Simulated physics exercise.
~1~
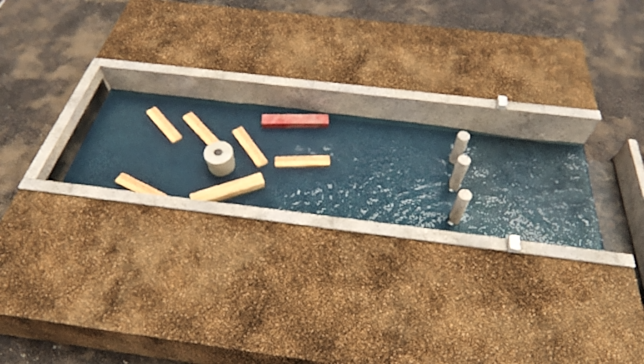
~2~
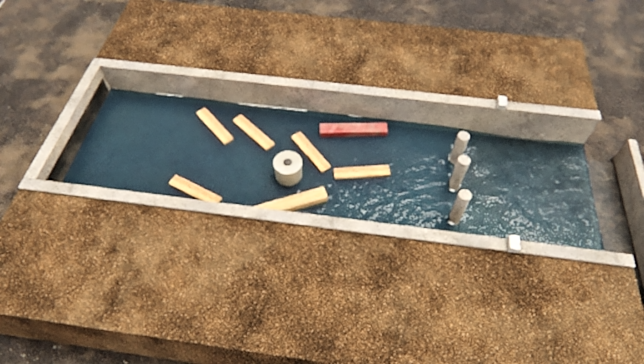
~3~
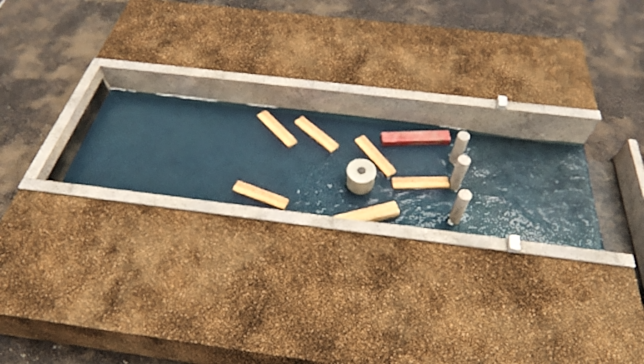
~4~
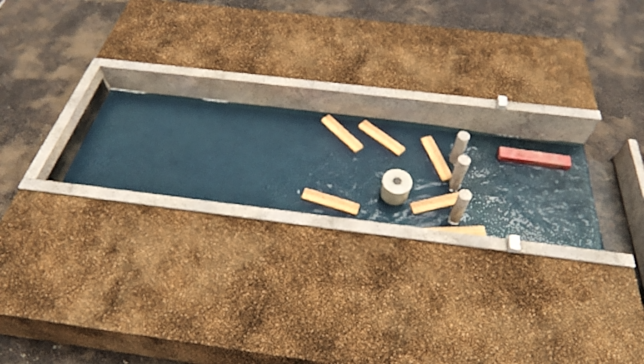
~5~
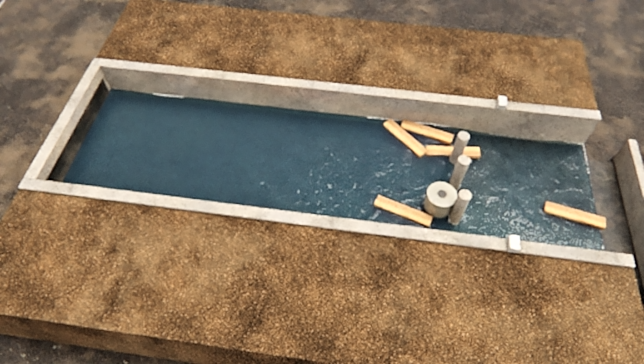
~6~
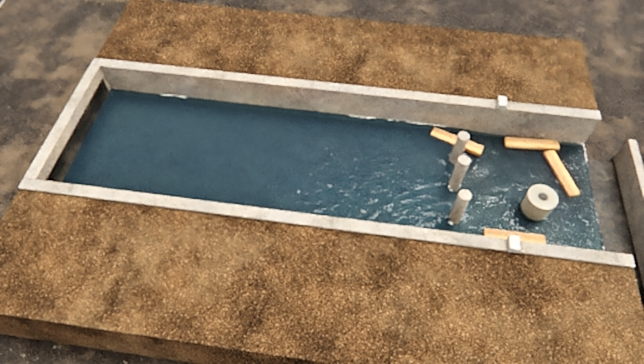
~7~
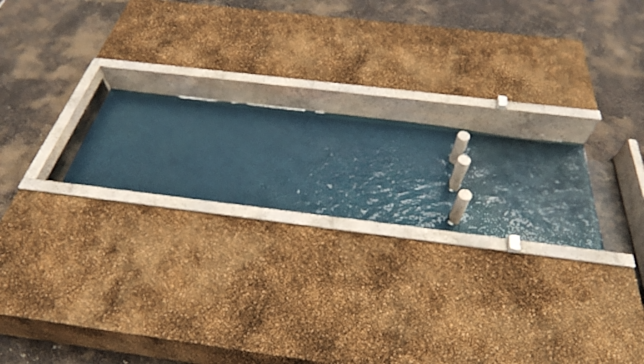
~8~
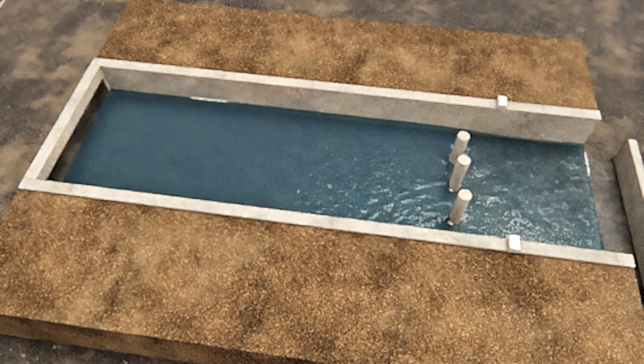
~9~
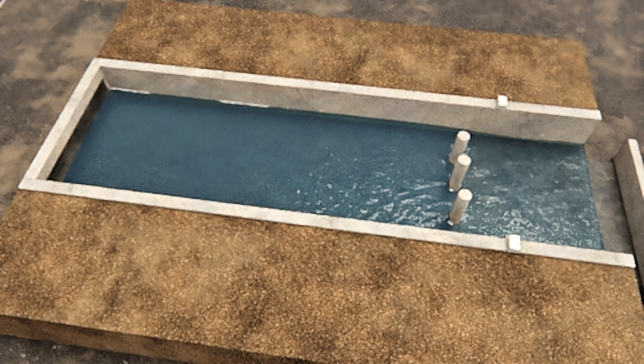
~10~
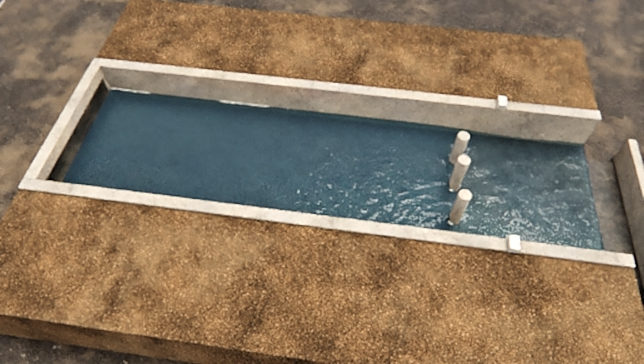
Wooden boards, a red beam and a round tub drift right past posts and out, leaving only water.
